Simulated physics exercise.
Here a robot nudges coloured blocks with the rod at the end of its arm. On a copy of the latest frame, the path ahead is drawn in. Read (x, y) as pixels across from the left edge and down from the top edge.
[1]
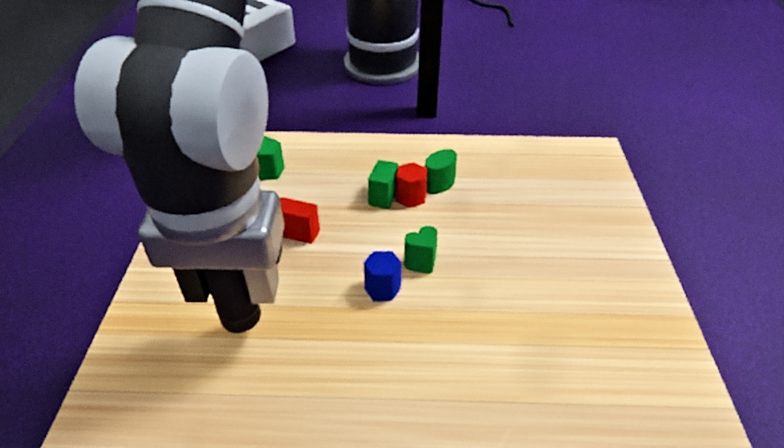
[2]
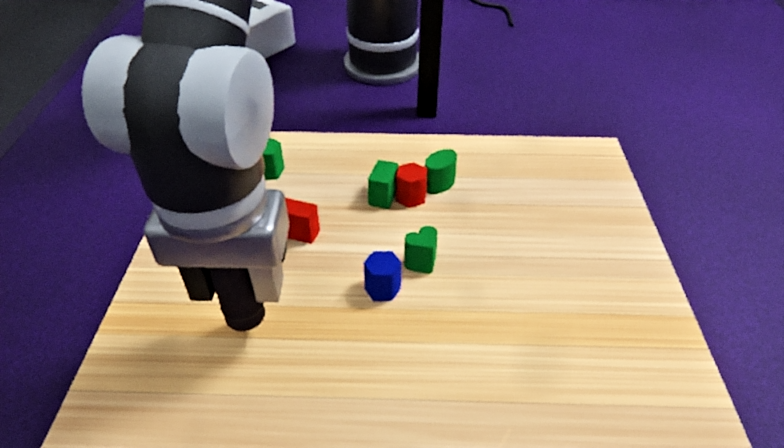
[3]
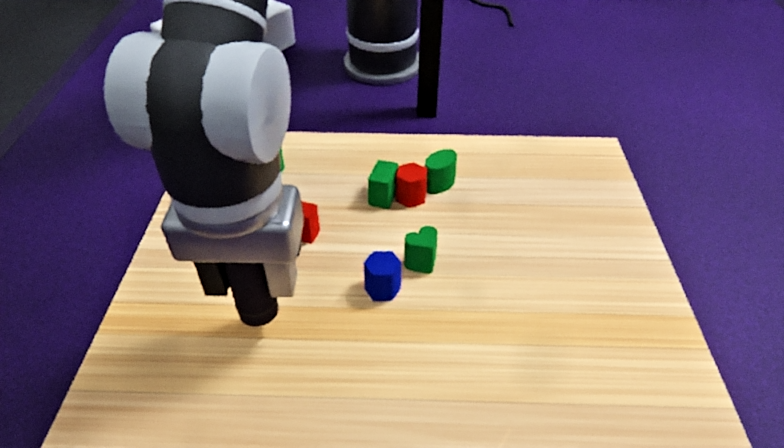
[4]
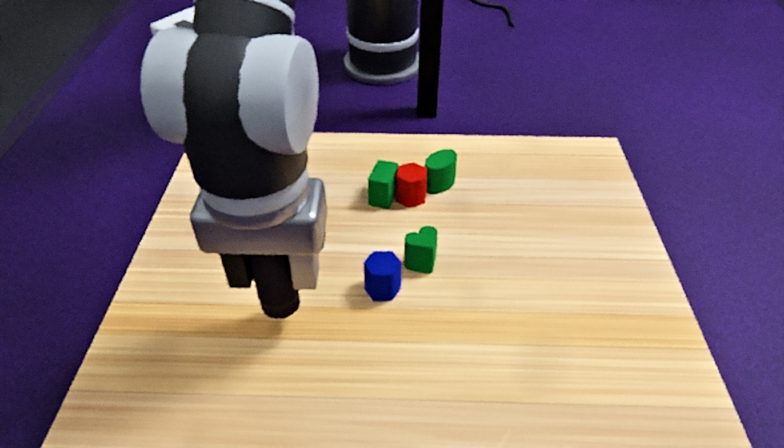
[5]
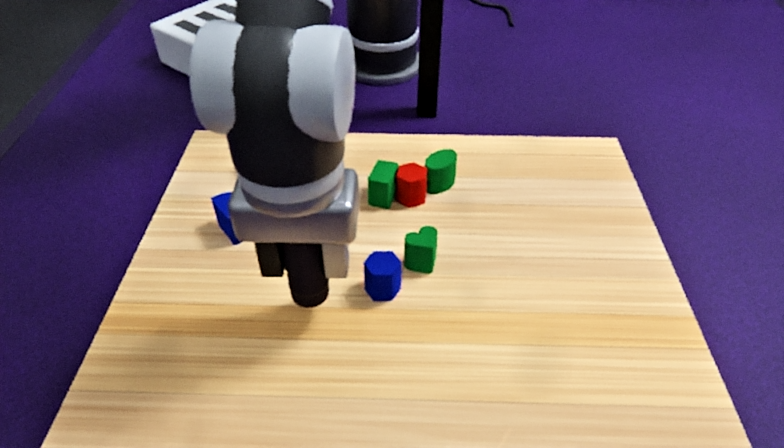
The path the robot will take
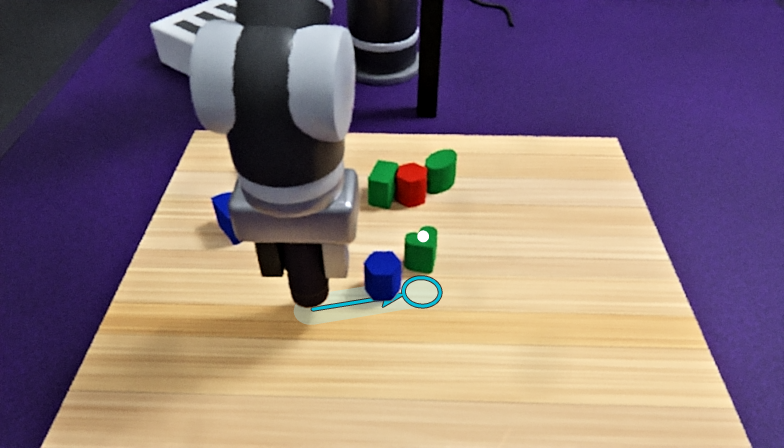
A grey and black robot arm with a dark rod at its end hangs over the left side of a pale wooden board on a purple surface, seen from a fixed, raised view. Green and red blocks sit toward the back, with a blue block and a green heart-shaped one near the middle. The arm moves rightward, covering a red block and uncovering another blue one, while the blocks stay still.
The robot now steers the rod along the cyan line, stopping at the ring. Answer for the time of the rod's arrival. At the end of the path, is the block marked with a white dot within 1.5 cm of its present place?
Final answer: No.
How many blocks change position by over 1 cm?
Of all the blocks, two travel more than a centimetre.
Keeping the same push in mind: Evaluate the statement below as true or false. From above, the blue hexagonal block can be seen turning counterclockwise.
The statement is correct.
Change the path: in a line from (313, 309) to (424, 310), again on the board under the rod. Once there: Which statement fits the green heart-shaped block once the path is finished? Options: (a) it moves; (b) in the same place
The one that fits is b, in the same place.
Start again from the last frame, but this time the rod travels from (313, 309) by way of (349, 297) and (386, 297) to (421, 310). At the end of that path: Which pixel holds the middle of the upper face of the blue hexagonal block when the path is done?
The blue hexagonal block ends near (444, 261).
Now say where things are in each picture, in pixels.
In the first picture, rod's lower end at (241, 318); blue hexagonal block at (383, 262); green heart-shaped block at (423, 236).
In the second picture, rod at (246, 316); blocks still.
In the third picture, rod at (259, 312); blocks still.
In the fourth picture, rod at (281, 304); blocks still.
In the fifth picture, rod at (311, 294); blue hexagonal block at (383, 262); green heart-shaped block at (423, 236).
Drawn move, from (313, 309) to (422, 292); the dot is on the green heart-shaped block.
The first path, step by step. One third of the way, rod at (349, 288); nothing pushed yet.
Two thirds of the way, rod at (386, 282); blue hexagonal block at (410, 250), turned 35° anticlockwise; green heart-shaped block at (427, 233), turned 10° clockwise.
At the end, rod at (423, 276); blue hexagonal block at (438, 241), turned 65° anticlockwise; green heart-shaped block at (438, 220), turned 15° anticlockwise.
